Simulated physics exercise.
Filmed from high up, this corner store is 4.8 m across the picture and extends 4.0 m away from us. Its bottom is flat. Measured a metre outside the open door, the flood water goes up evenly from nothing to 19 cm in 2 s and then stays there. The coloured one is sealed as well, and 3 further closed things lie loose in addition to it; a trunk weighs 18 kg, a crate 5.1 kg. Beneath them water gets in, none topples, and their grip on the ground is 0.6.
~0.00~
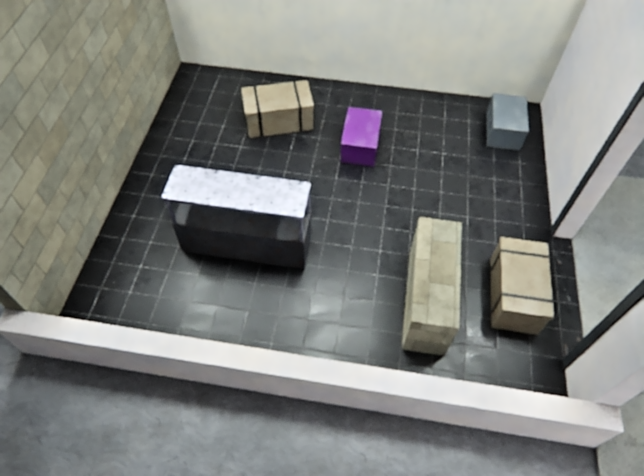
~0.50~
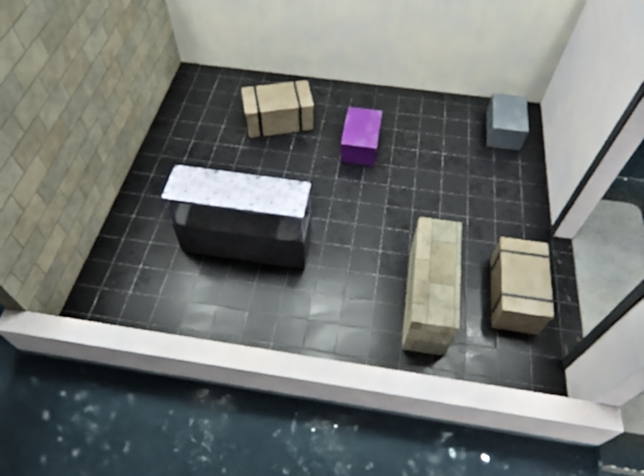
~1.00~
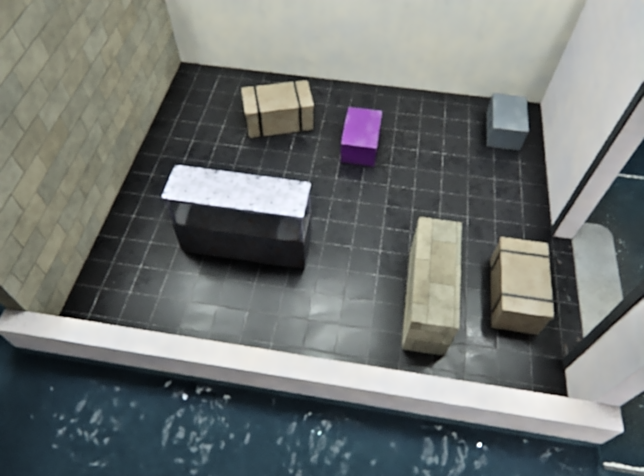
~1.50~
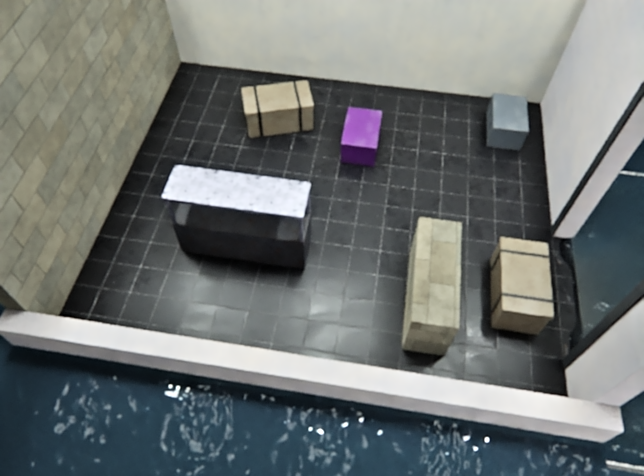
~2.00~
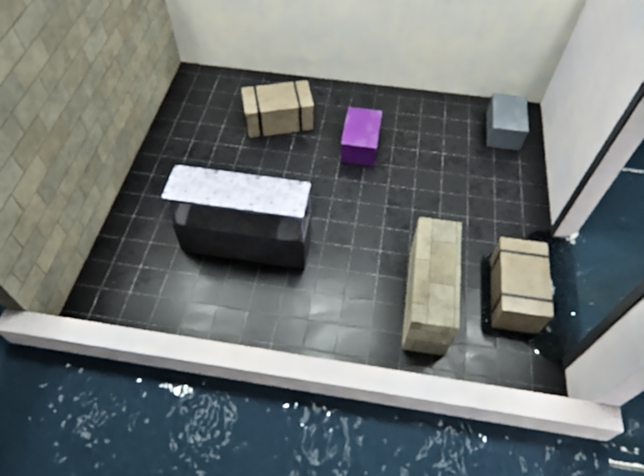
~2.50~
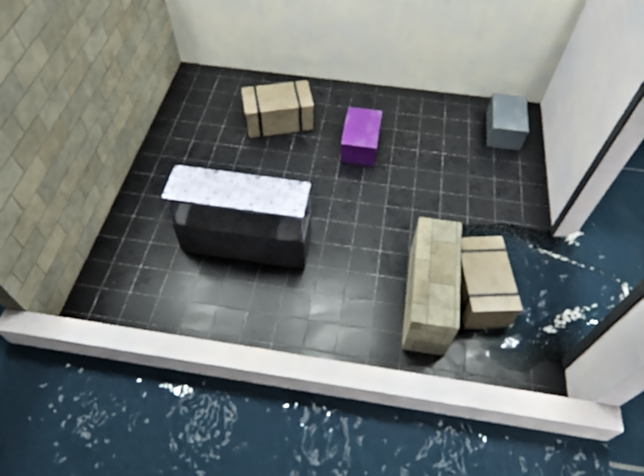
In a corner store with a dark tiled floor, water spread outside and came in through the open door on the right, pushing a strapped box left against a tall block.
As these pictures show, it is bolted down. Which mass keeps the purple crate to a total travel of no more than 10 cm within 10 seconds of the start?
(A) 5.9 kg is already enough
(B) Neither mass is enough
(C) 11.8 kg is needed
Option B: Neither mass is enough.
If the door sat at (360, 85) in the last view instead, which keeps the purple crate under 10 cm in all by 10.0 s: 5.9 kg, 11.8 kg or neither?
Outcome - neither pick works.
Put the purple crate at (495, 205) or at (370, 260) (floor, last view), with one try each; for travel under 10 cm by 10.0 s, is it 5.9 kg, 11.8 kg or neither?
The first time both options come up short; the second time the lesser option suffices.
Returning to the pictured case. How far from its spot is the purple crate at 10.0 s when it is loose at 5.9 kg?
About 250 cm.
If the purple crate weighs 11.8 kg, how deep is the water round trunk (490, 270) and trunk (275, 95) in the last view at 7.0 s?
About 13 and 3 cm.
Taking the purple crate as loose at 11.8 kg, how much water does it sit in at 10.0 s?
7 cm, roughly.
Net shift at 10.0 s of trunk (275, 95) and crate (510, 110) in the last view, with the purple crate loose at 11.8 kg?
First 40 cm, then 30 cm.
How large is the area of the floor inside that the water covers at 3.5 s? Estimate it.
I'd estimate close to 5.0 m2.
After 3.5 s the purple crate would be 0 cm from its start with 5.9 kg and 0 cm from its start with 11.8 kg; 1 cm of water round it then.
After 4.5 s the purple crate would be 42 cm from its start with 5.9 kg and 35 cm from its start with 11.8 kg; 3 cm of water round it then.
After 7.0 s the purple crate would be 136 cm from its start with 5.9 kg and 44 cm from its start with 11.8 kg; 5 cm of water round it then.
After 10.0 s the purple crate would be 227 cm from its start with 5.9 kg and 81 cm from its start with 11.8 kg; 7 cm of water round it then.
